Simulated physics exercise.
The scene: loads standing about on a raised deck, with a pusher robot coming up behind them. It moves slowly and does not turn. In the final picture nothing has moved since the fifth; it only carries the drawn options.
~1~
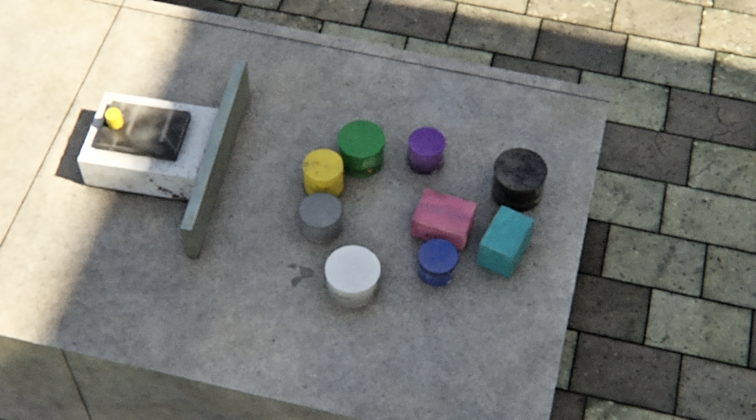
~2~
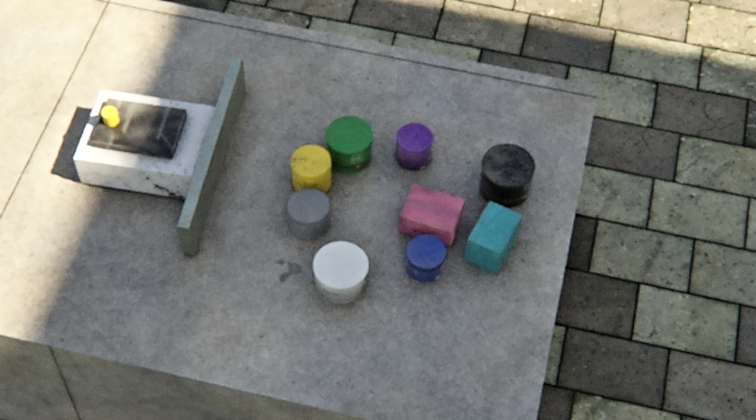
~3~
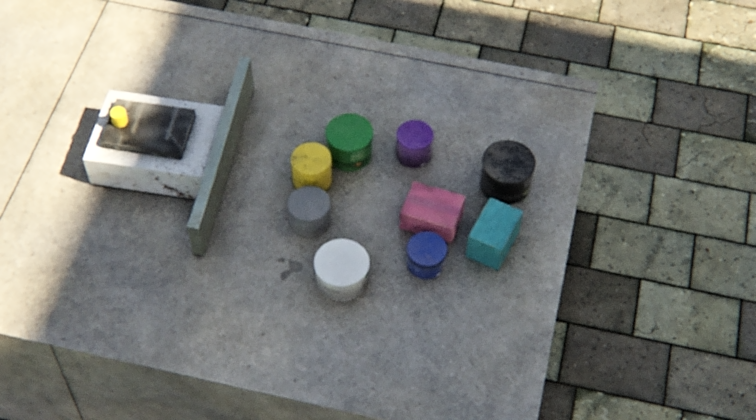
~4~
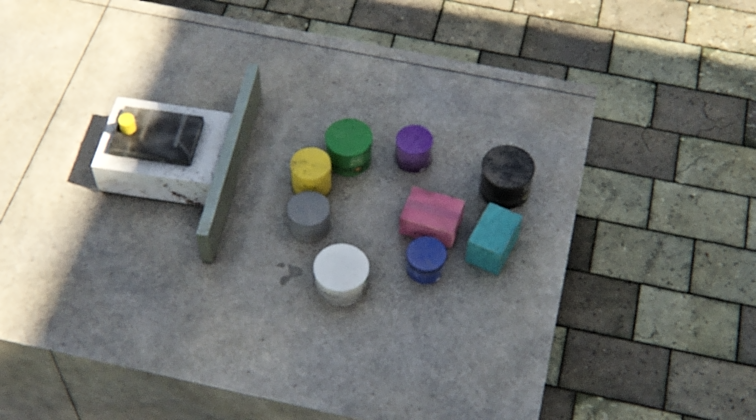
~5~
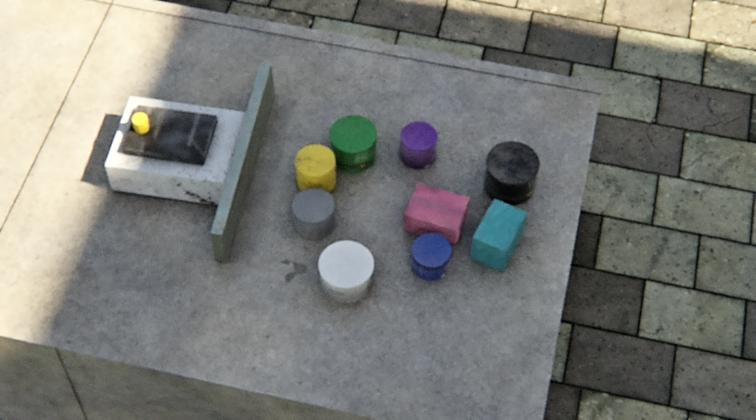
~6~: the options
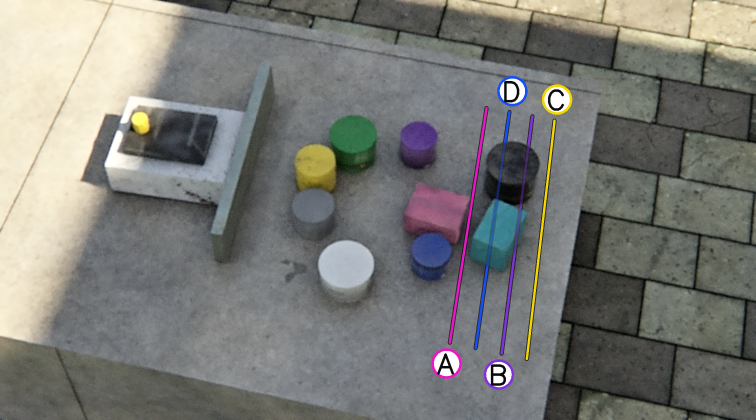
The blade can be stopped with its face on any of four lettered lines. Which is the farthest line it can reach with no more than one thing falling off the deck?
D.
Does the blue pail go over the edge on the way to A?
By then, no.
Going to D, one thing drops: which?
It is the turquoise crate.
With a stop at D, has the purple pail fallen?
No.
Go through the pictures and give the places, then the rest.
The first frame shows yellow canister (323, 176); blue pail (438, 263); robot (150, 130).
The second frame shows robot (146, 128); pink box (431, 216).
The third frame shows robot (155, 128); green pail (350, 143).
The fourth frame shows robot (163, 135); black pail (507, 177).
The fifth frame shows robot (176, 134); yellow canister (316, 172); blue pail (431, 258); purple pail (419, 146).
On the marked copy, A at (469, 218); B at (518, 228); C at (542, 232); D at (494, 223).
With D. Early on, robot (264, 152); green pail (370, 147); grey canister (352, 220).
Further on, robot (354, 169); turquoise crate (526, 246); pink box (493, 216).
At the end, robot (423, 183); turquoise crate over the edge; black pail (575, 185); one fallen.
As for the rest, A is within the limit but short; B drops three; C drops four.
